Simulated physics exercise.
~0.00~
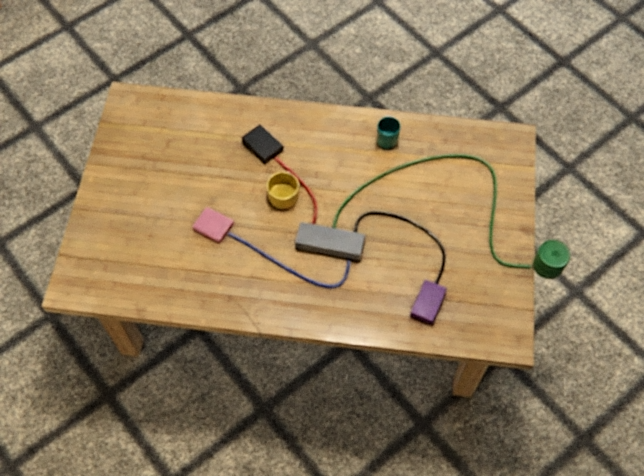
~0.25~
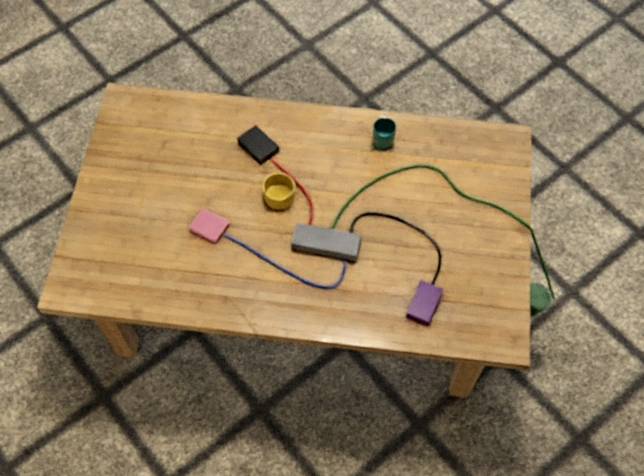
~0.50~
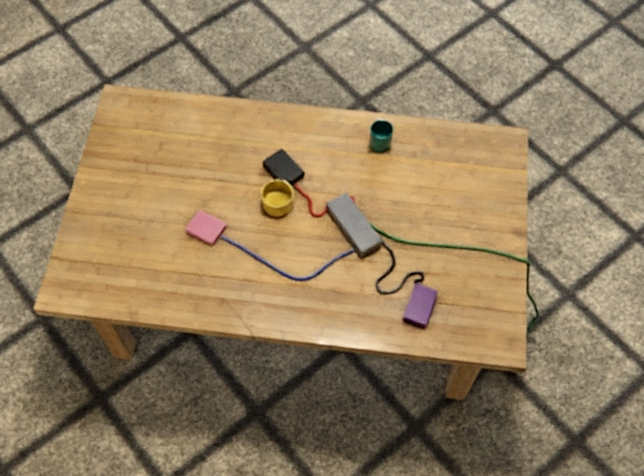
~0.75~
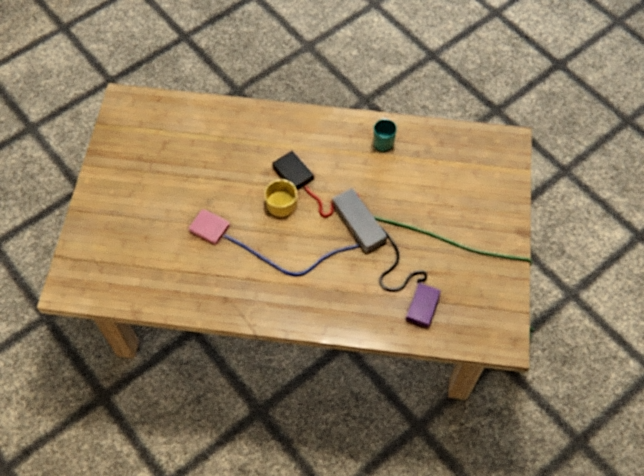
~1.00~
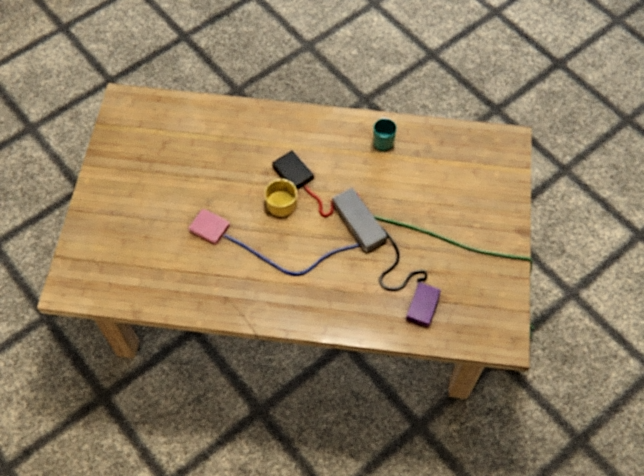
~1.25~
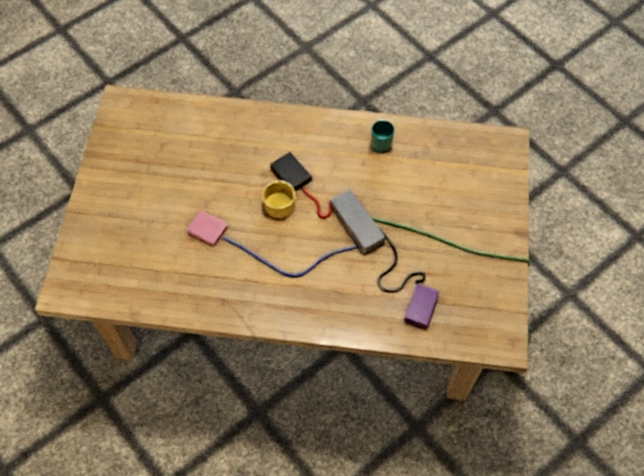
A wooden table stands on a grey carpet with a dark diamond pattern, seen from above by a slightly swaying camera. A grey strip near the middle is joined by coloured cables to a black box, a pink block, a purple block and a green cylinder at the right edge, with yellow and teal cups nearby. The green cylinder drops over the edge, pulling its cable taut. The strip swivels and slides right, and the black box is drawn toward the yellow cup. Everything then settles, the green cable still trailing over the edge, the cylinder out of sight.
